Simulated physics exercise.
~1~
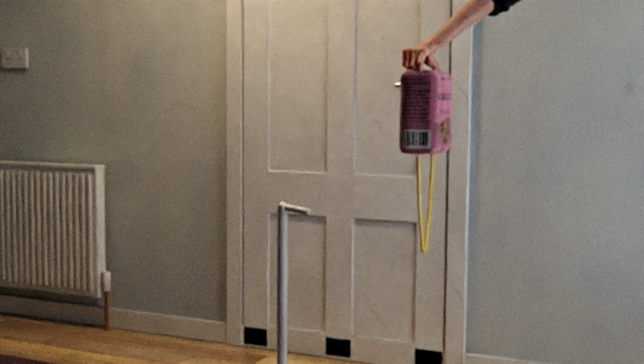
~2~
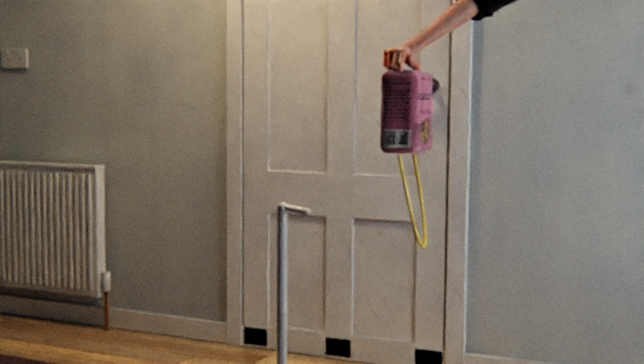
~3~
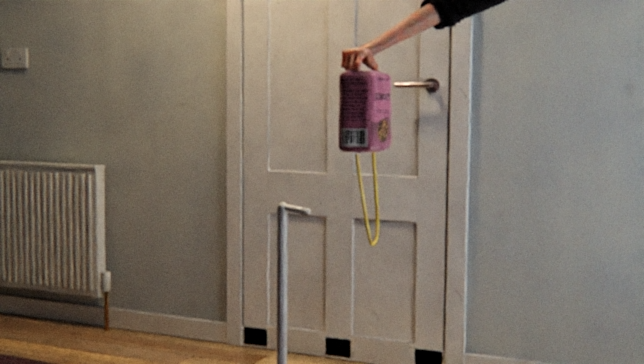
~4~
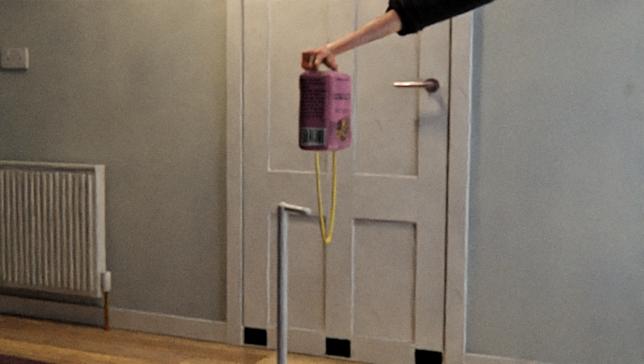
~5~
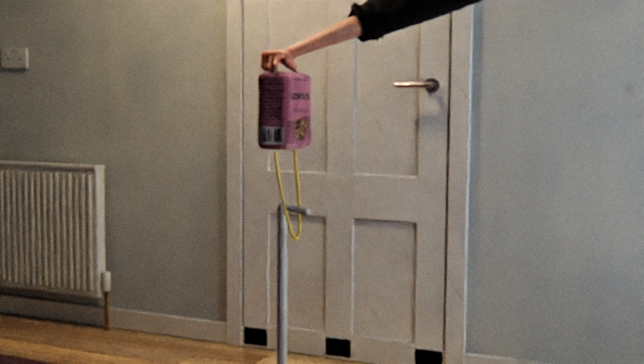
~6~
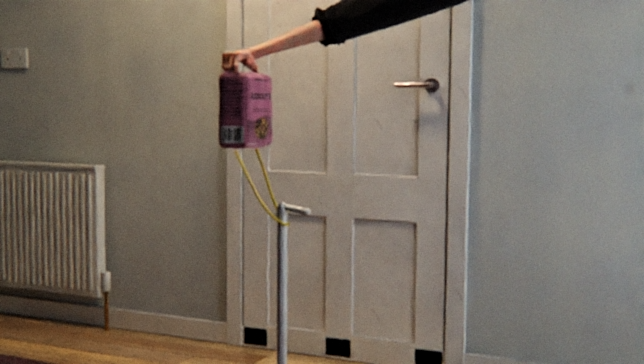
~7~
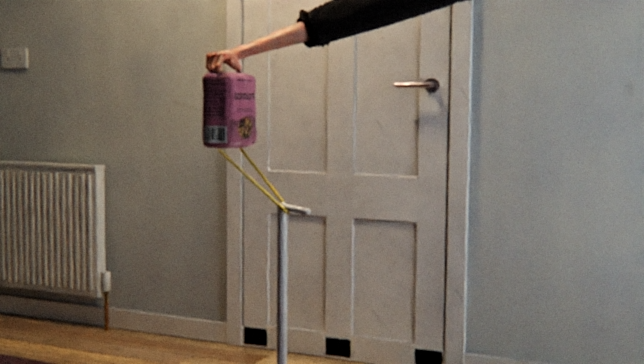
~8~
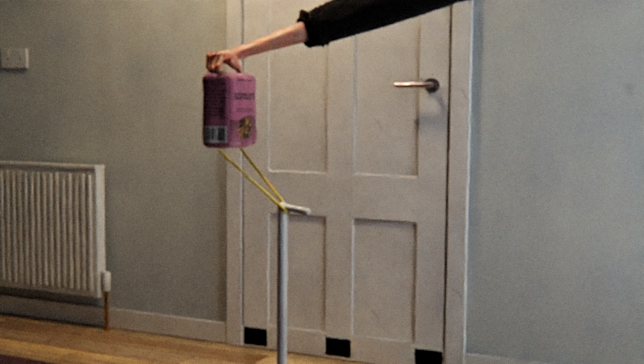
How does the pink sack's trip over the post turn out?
It does not get by freely. The yellow loop catches on the hook at the top of the post and pulls tight, and the hand stops with the sack just to the left.
